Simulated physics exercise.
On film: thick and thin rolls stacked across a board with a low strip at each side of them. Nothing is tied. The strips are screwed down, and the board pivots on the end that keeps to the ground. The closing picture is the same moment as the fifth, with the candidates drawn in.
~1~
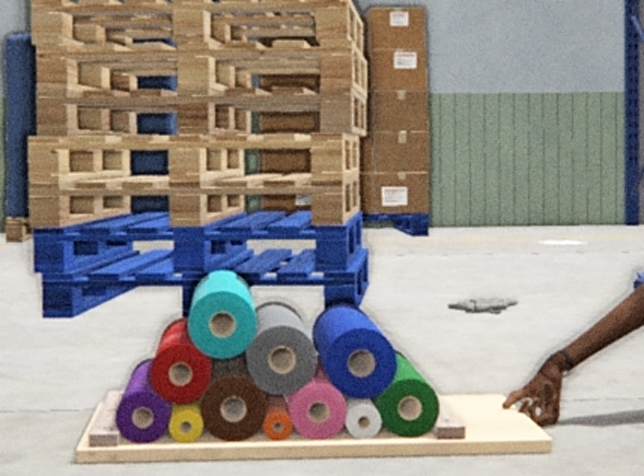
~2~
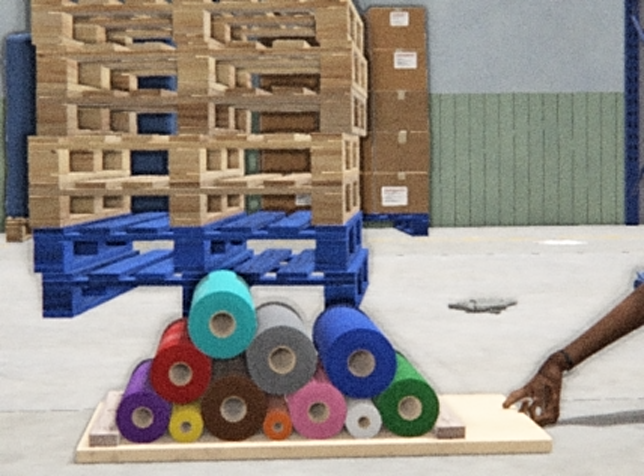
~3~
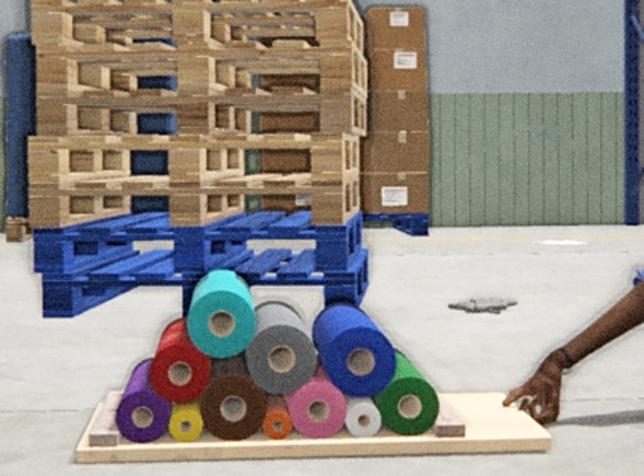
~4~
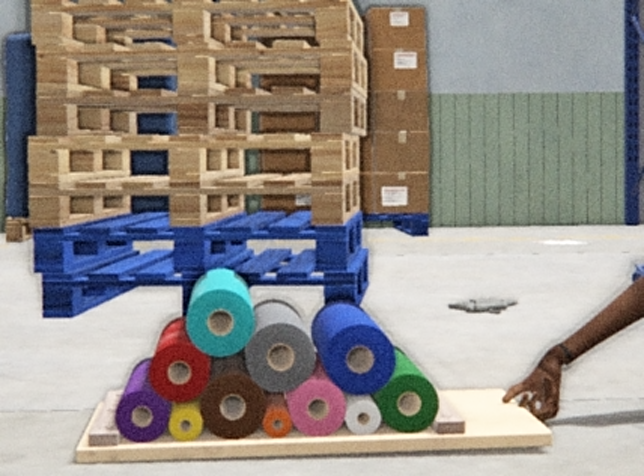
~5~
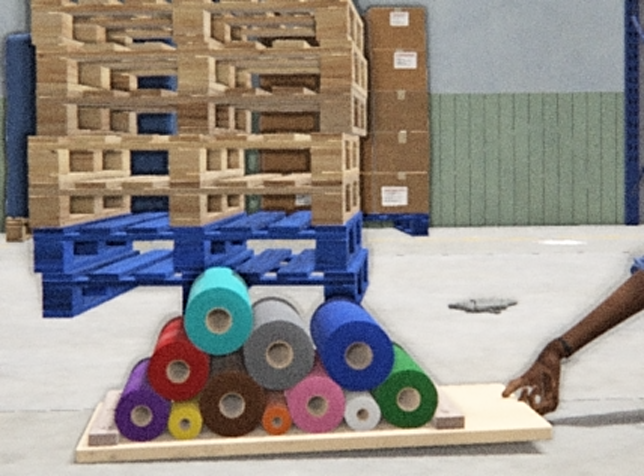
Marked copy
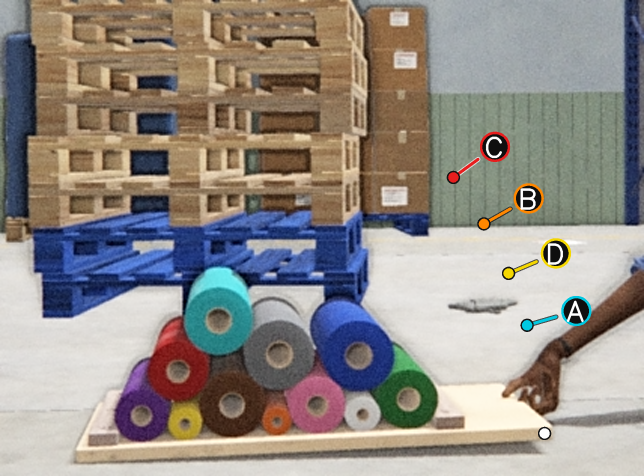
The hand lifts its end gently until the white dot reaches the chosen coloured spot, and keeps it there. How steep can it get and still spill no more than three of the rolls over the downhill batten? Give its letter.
Stop at C.
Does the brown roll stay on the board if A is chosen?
The brown roll: Yes.
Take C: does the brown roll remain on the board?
Yes.
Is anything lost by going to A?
At A: No.
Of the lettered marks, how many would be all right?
Four of them.
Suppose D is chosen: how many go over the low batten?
At D the number is none.
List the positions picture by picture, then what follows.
The first frame shows blue roll (361, 363); red roll (180, 374); grey roll (282, 360).
The second frame shows grey roll (282, 360); turquoise roll (222, 324).
The third frame shows board (309, 418); white roll (363, 420); green roll (409, 406); pink roll (318, 411).
The fourth frame shows board (309, 416); purple roll (142, 416); brown roll (233, 407); yellow roll (186, 425).
The fifth frame shows board (308, 414); purple roll (142, 416); yellow roll (185, 424).
On the copy, A at (527, 325); B at (484, 224); C at (453, 177); D at (509, 273); the white dot at (545, 433).
On C. First, board at 20°.
Then, board at 36°.
Finally, board at 36°, none over the low batten.
By contrast, A none over the low batten; B none over the low batten; D none over the low batten.
